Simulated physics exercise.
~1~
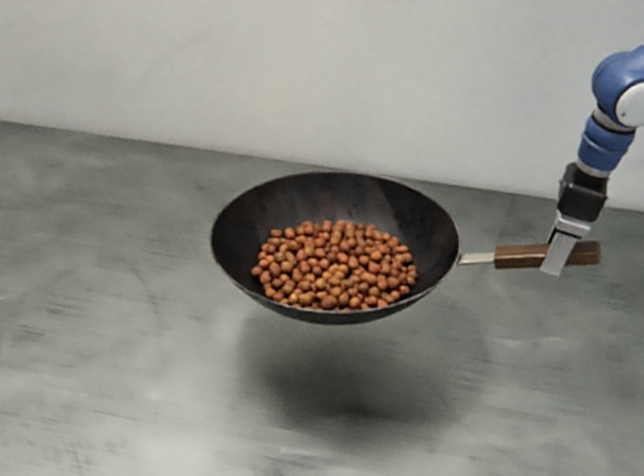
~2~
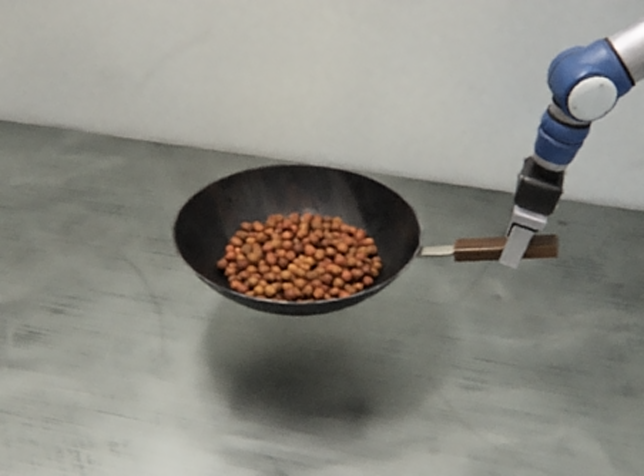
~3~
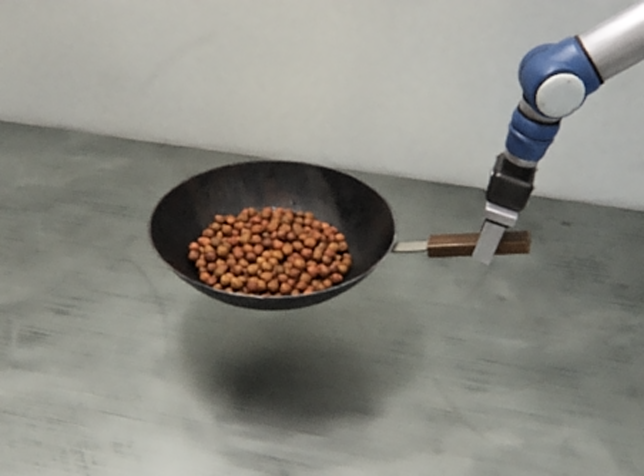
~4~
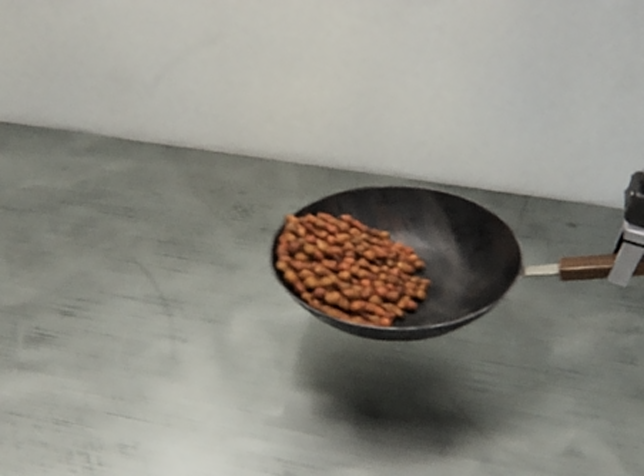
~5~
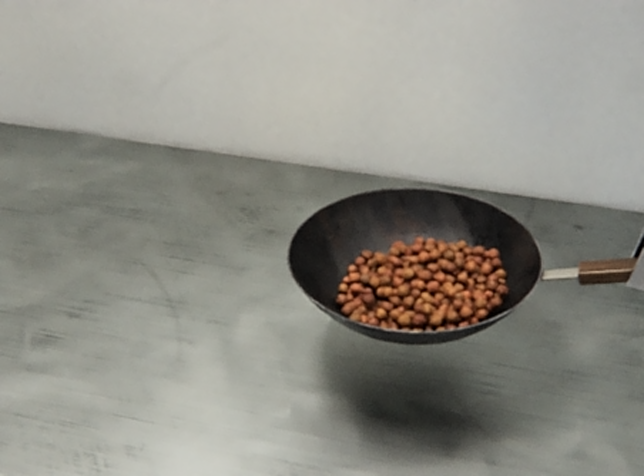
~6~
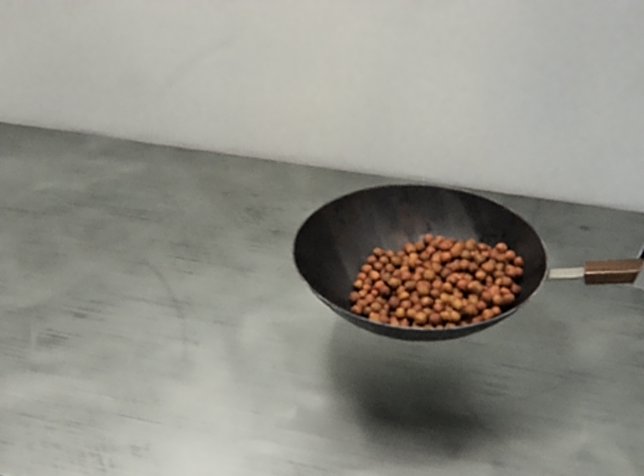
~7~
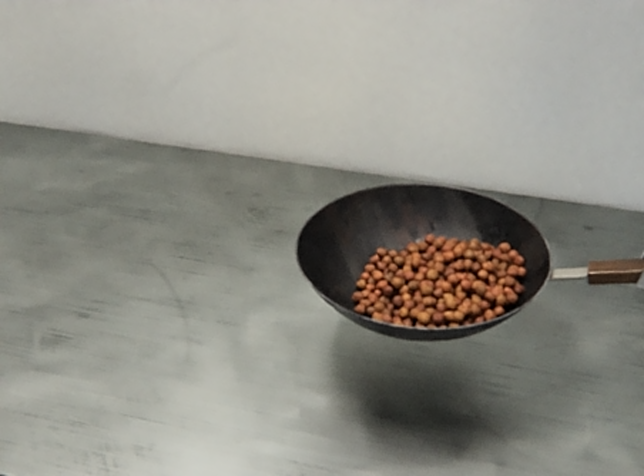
The clip opens on a dark wok full of round, reddish-brown hazelnuts, held by its wooden handle in the gripper of a blue and silver robot arm above a grey surface. The arm carries the wok smoothly to the left, with the nuts staying heaped inside. It then sweeps the wok back to the right, and the load piles up against the left side. As the wok slows, the nuts slide back across to the right. Finally the wok hangs almost still and upright, with the hazelnuts resting right of centre and none seen spilled.
